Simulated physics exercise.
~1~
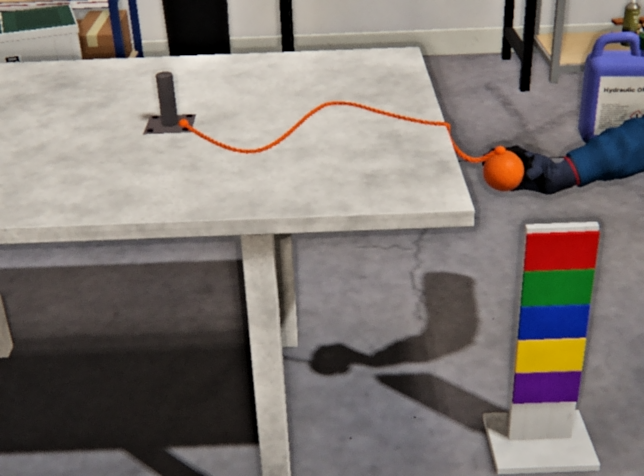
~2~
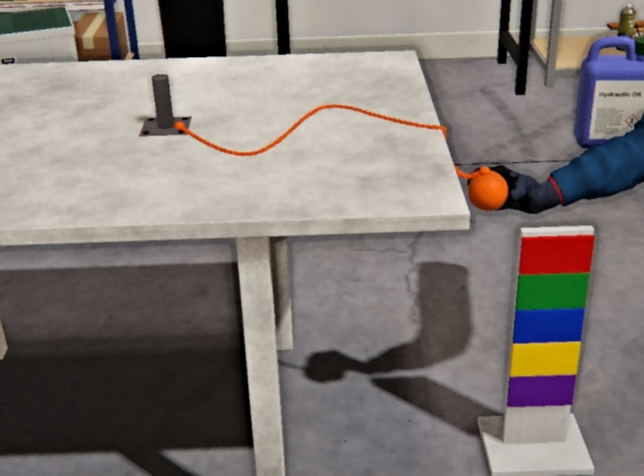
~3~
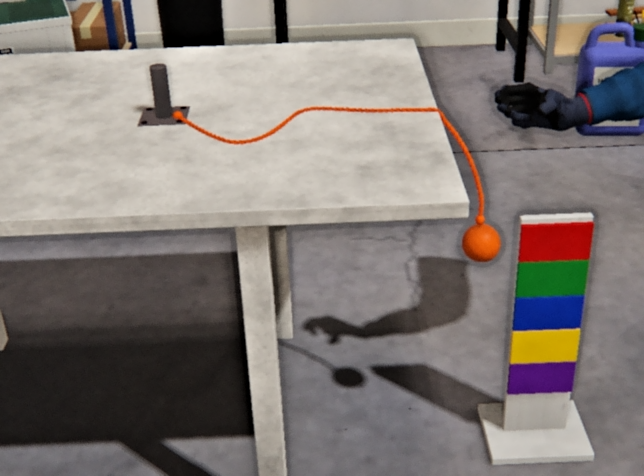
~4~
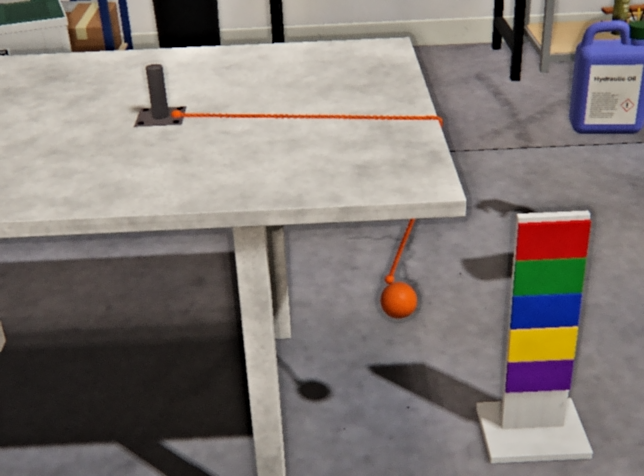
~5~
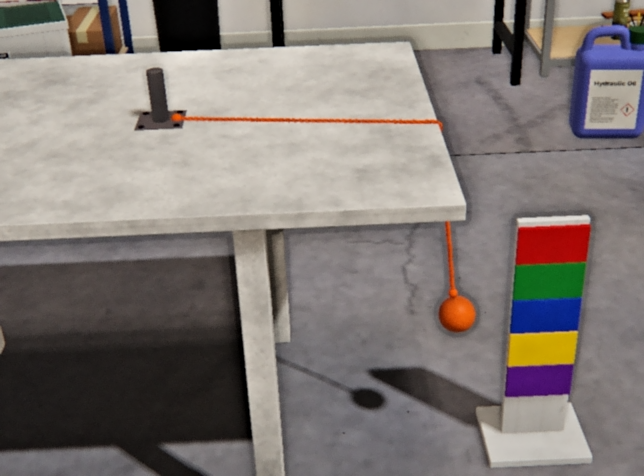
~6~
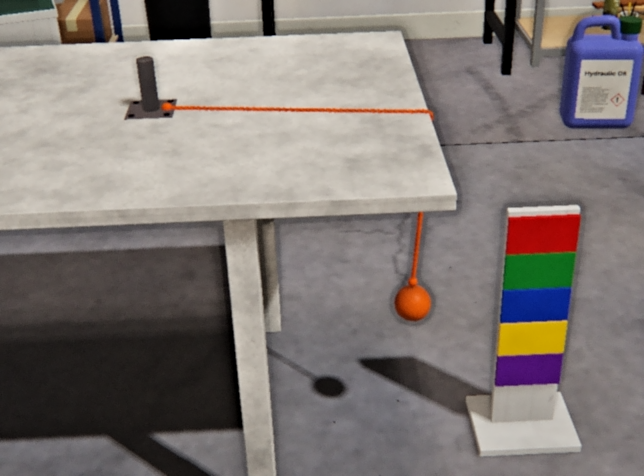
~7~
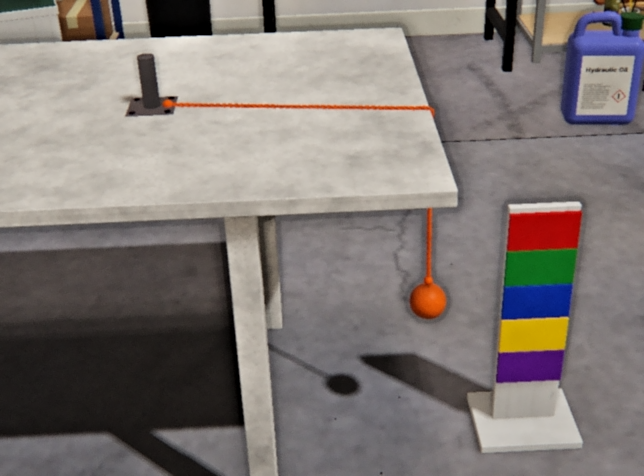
A gloved hand held an orange ball tied by a cord to a post on a workbench, lowered it slightly past the edge and let go, and it dropped, swung under the bench and back, then hung level with the board's blue band.
